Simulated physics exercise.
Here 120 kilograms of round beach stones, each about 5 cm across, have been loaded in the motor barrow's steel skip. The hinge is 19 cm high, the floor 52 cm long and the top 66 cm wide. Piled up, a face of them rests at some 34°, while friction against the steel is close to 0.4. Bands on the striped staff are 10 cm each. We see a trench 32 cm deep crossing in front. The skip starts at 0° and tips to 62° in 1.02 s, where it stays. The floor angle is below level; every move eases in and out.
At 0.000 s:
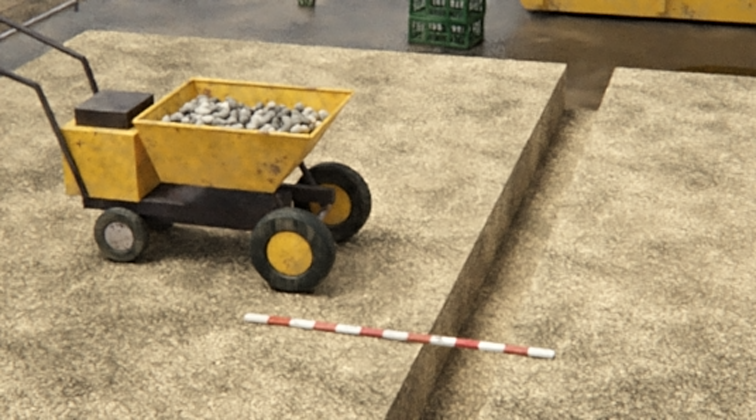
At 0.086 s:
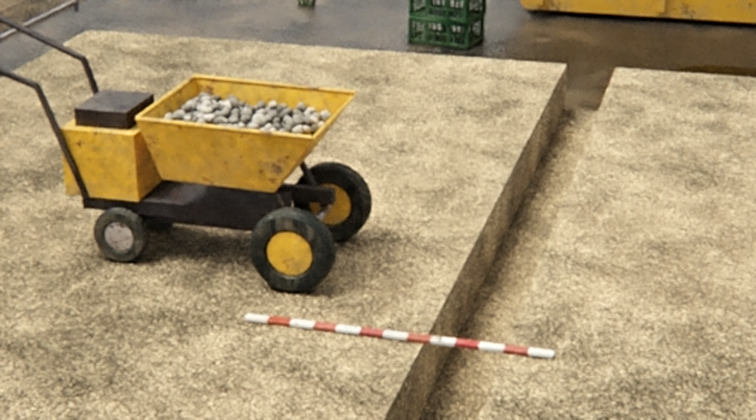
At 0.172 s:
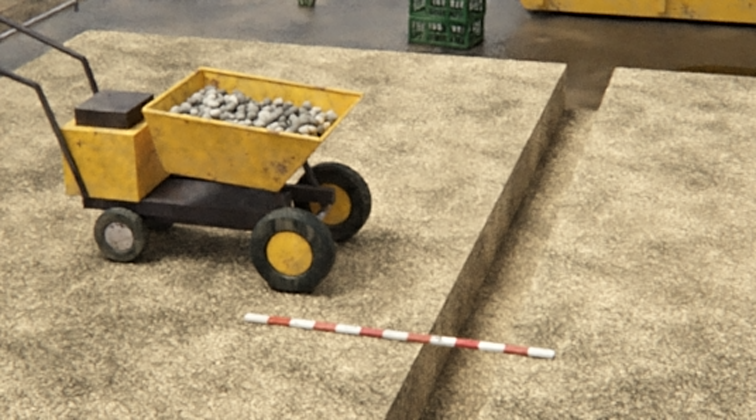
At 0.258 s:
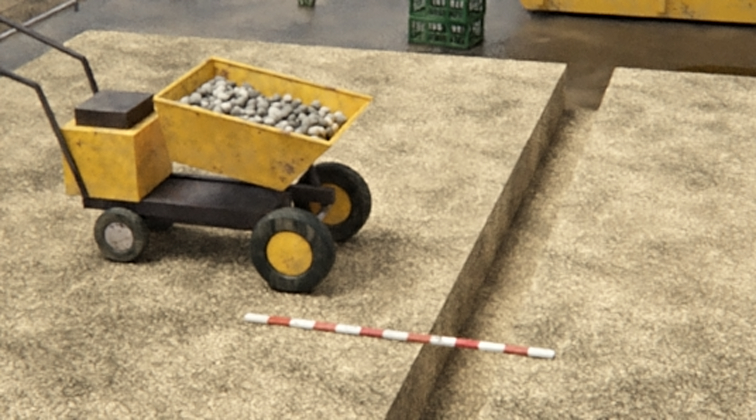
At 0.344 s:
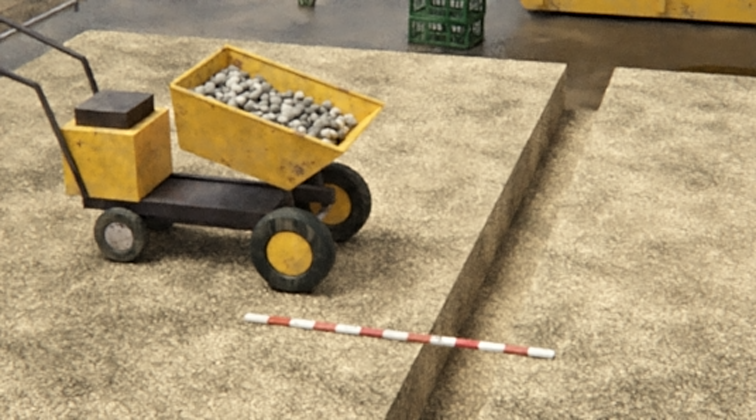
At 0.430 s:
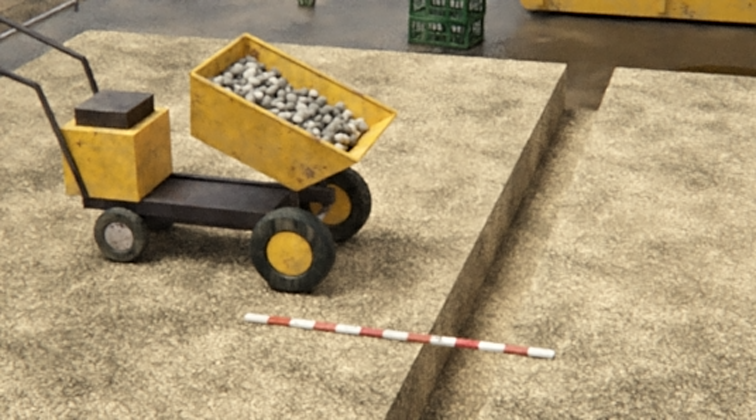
To begin with, a yellow motor barrow loaded with grey stones stands on gritty ground, its skip level, near a trench and a red-and-white striped staff. The skip then tilts steadily, its back rising and its front lip dipping to the right, while the stones stay inside and the wheels remain still.
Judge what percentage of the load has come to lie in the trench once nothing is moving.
Roughly 74 in every hundred.
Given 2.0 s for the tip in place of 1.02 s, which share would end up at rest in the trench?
Something close to 75 per cent.
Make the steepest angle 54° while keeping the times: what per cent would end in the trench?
Close to 40 per cent then.
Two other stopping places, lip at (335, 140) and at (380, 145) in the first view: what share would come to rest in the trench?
75 %, then 40 %.
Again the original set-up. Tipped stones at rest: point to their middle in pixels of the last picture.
Middle at around (487, 330), I'd say.
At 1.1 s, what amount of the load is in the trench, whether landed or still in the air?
Some 15 per cent.
After 0.8 s the floor is at 52°; 100 % in the skip; the foremost stones are at (396, 182).
After 1.1 s the floor is at 62°; 76 % in the skip, 8 % short of the trench, 16 % in the trench; the foremost stones are at (502, 297).
After 1.5 s the floor is at 62°; 42 % in the skip, 6 % short of the trench, 50 % in the trench, 2 % past the trench; the foremost stones are at (598, 297).
After 3.4 s the floor is at 62°; 13 % in the skip, 12 % short of the trench, 74 % in the trench, 2 % past the trench; the foremost stones are at (694, 310).
